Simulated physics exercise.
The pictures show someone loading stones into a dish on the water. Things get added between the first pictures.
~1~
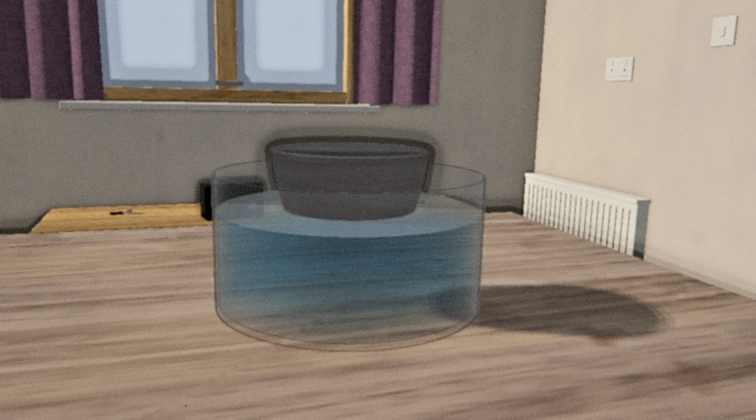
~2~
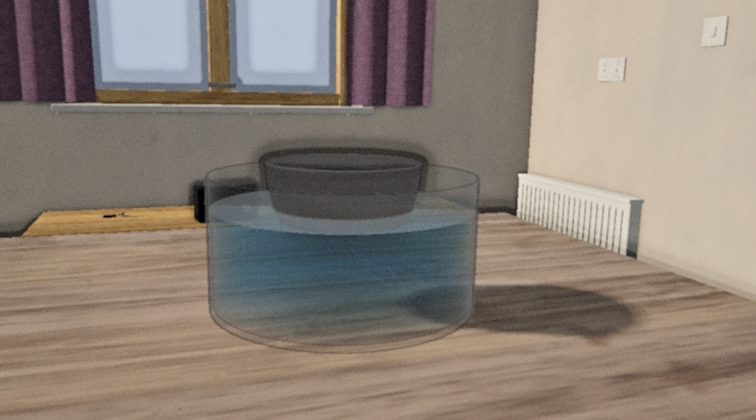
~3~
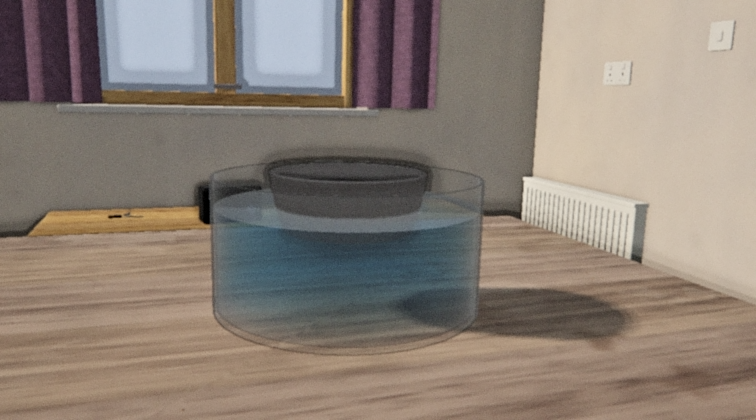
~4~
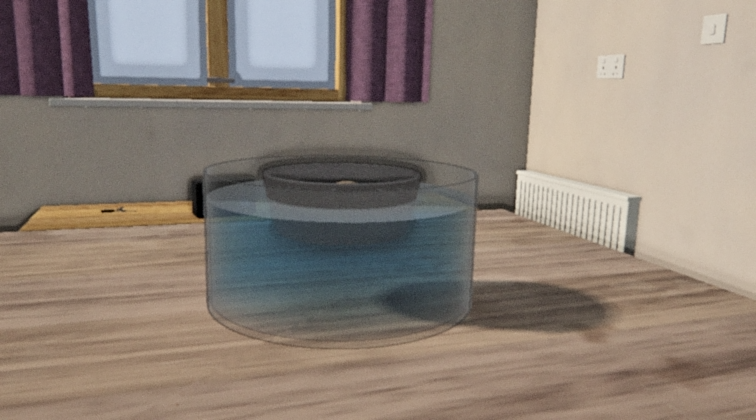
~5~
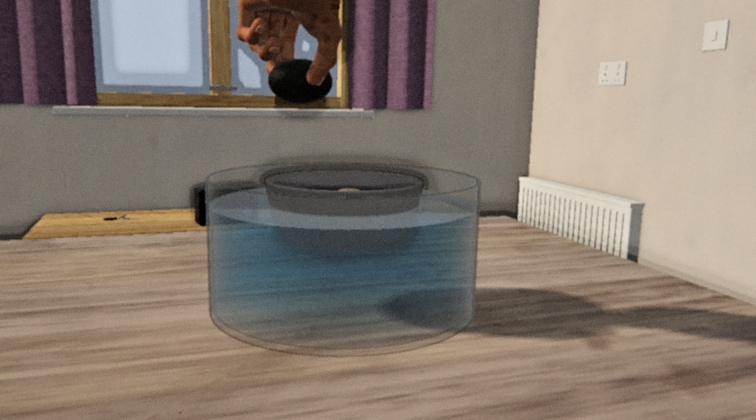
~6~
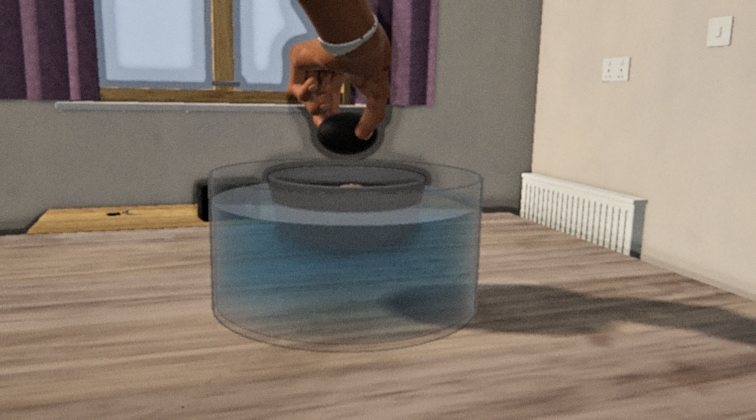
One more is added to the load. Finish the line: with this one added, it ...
With this one added, it stays up.
A moment on, the stone is in and the dish dips.
Further on, it steadies; about a fifth of its side above the surface.
When it is over, the dish floats; about a fifth of its side above the surface.
